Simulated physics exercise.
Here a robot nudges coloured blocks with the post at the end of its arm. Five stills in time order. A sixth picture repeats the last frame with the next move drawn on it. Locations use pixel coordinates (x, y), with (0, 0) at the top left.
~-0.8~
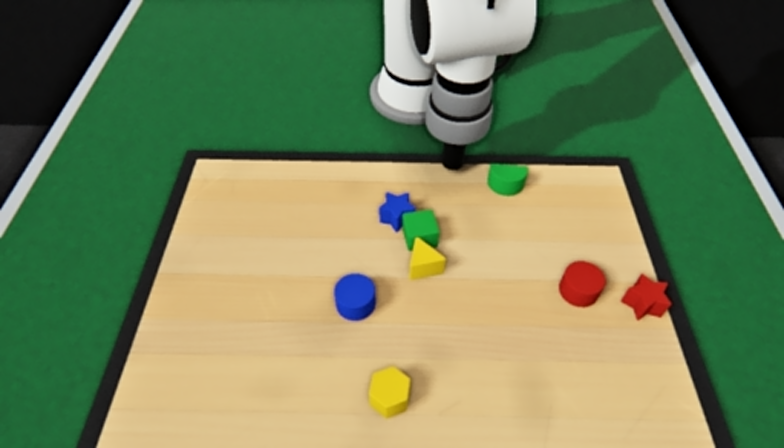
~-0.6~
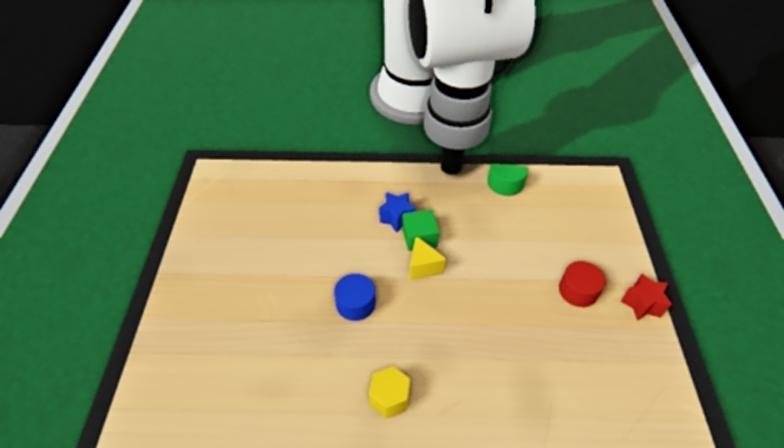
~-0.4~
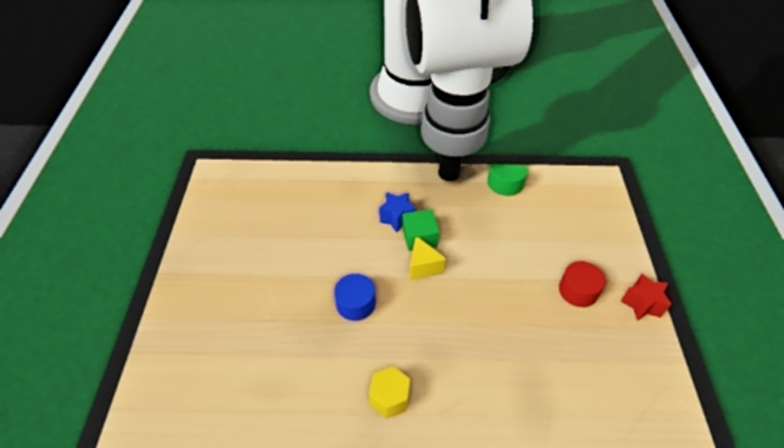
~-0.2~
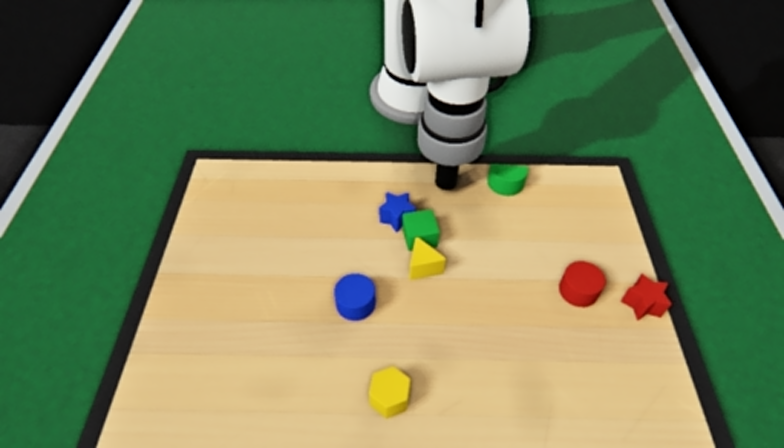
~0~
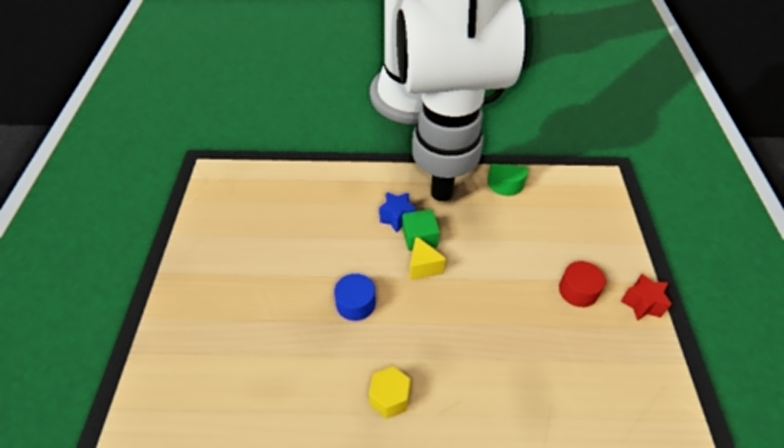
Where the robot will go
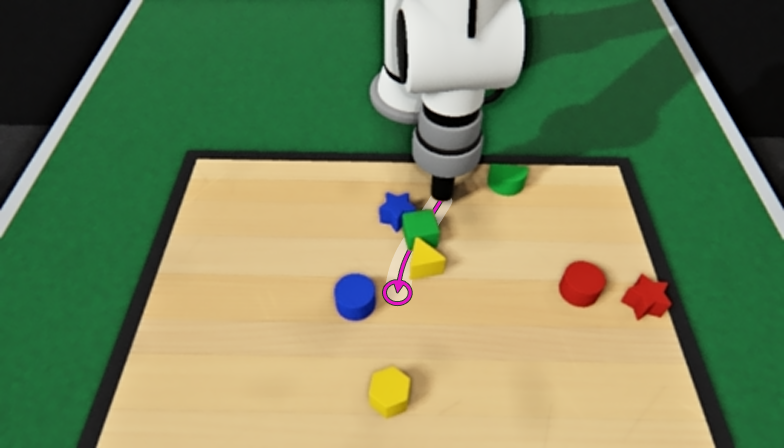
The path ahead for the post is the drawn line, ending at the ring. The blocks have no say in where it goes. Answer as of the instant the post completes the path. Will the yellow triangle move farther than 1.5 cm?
My answer is yes.
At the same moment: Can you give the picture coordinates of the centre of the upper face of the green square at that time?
Its top middle will sit at (368, 286).
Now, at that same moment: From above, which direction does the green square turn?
I'd predict that, seen from above, the green square rotates clockwise.
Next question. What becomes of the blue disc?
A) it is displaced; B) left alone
A (it is displaced)
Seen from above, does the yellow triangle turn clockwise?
No - that is not the case.
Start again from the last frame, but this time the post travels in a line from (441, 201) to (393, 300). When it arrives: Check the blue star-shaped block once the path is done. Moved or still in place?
It stays.
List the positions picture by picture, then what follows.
In the first frame, lower end of the post (453, 163), tops of blocks, blue disc (355, 290), blue star-shaped block (397, 203), green square (421, 222), yellow triangle (425, 253).
In the second frame, post (451, 167), blocks as before.
In the third frame, post (449, 174), blocks as before.
In the fourth frame, post (446, 183), blocks as before.
In the fifth frame, post (442, 194), blue disc (355, 290), blue star-shaped block (397, 203), green square (421, 222), yellow triangle (425, 253).
The drawn path runs from (441, 201) via (424, 227) and (406, 257), ending at (397, 293).
On the path given first. One third of the way, post (424, 221); green square (410, 234); yellow triangle (422, 258), turned 35° anticlockwise.
Two thirds of the way, post (407, 251); blue star-shaped block (395, 204); green square (386, 260), turned 45° clockwise; yellow triangle (417, 274), turned 80° anticlockwise.
At the end, post (398, 286); blue disc (332, 303); blue star-shaped block (395, 204); green square (368, 286), turned 90° clockwise; yellow triangle (421, 286), turned 115° anticlockwise.
